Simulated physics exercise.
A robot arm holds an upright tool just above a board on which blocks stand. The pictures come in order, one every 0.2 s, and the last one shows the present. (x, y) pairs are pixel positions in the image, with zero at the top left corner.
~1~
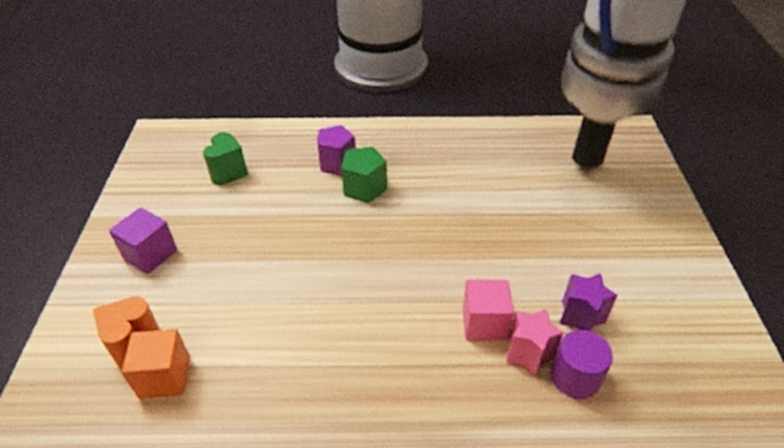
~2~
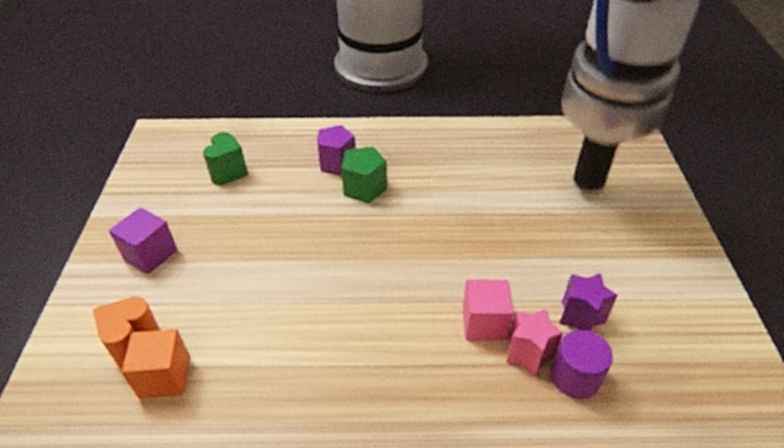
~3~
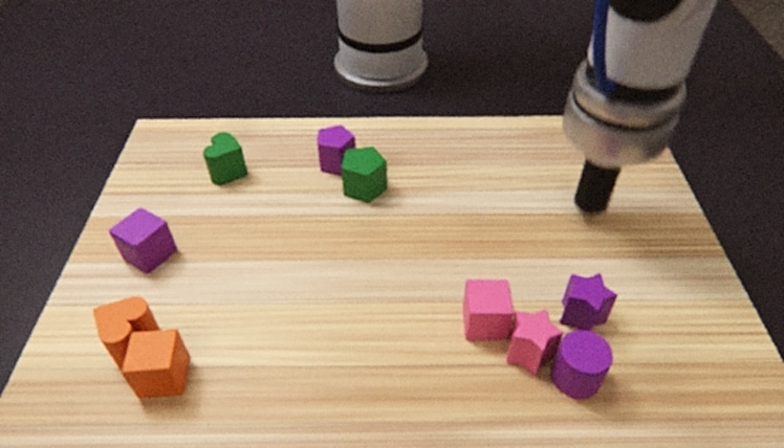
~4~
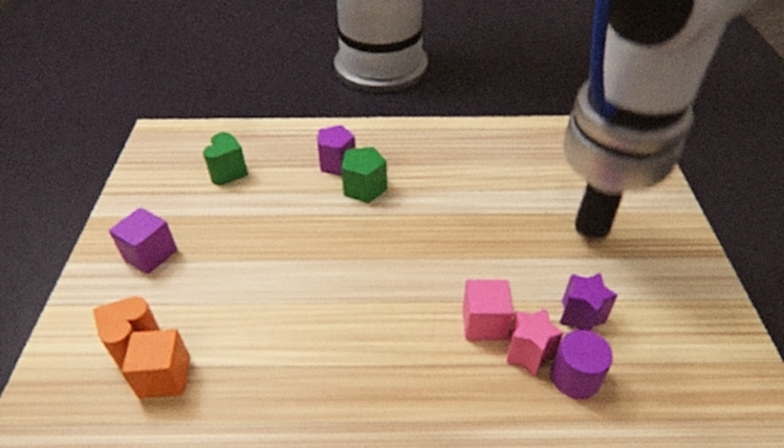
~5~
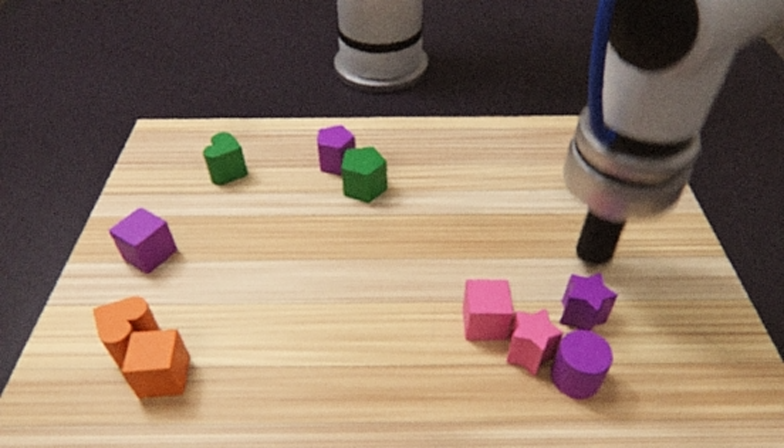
The clip shows a robot arm moving its upright black tool down the right side of a wooden board toward the viewer, nearing a purple star-shaped block, while the pink, purple, green and orange blocks all stay still.
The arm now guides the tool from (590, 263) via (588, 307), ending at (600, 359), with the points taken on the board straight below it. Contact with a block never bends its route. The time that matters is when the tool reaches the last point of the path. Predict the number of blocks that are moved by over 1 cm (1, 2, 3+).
It should be two.
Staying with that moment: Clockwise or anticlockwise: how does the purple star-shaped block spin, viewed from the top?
The turn is clockwise.
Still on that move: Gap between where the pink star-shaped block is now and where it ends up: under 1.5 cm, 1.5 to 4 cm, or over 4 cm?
The block shifts less than 1.5 cm.
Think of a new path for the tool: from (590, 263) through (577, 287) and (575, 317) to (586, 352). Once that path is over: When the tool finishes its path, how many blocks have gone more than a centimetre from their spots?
Two will move.
The first path, step by step. One third of the way, tool (592, 282); purple star-shaped block (589, 295).
Two thirds of the way, tool (593, 315); purple cylinder (585, 358); purple star-shaped block (580, 320), turned 45° clockwise.
At the end, tool (604, 350); pink square block unmoved; pink star-shaped block (535, 330), turned 20° clockwise; purple cylinder (574, 389); purple star-shaped block (582, 350), turned 60° clockwise.
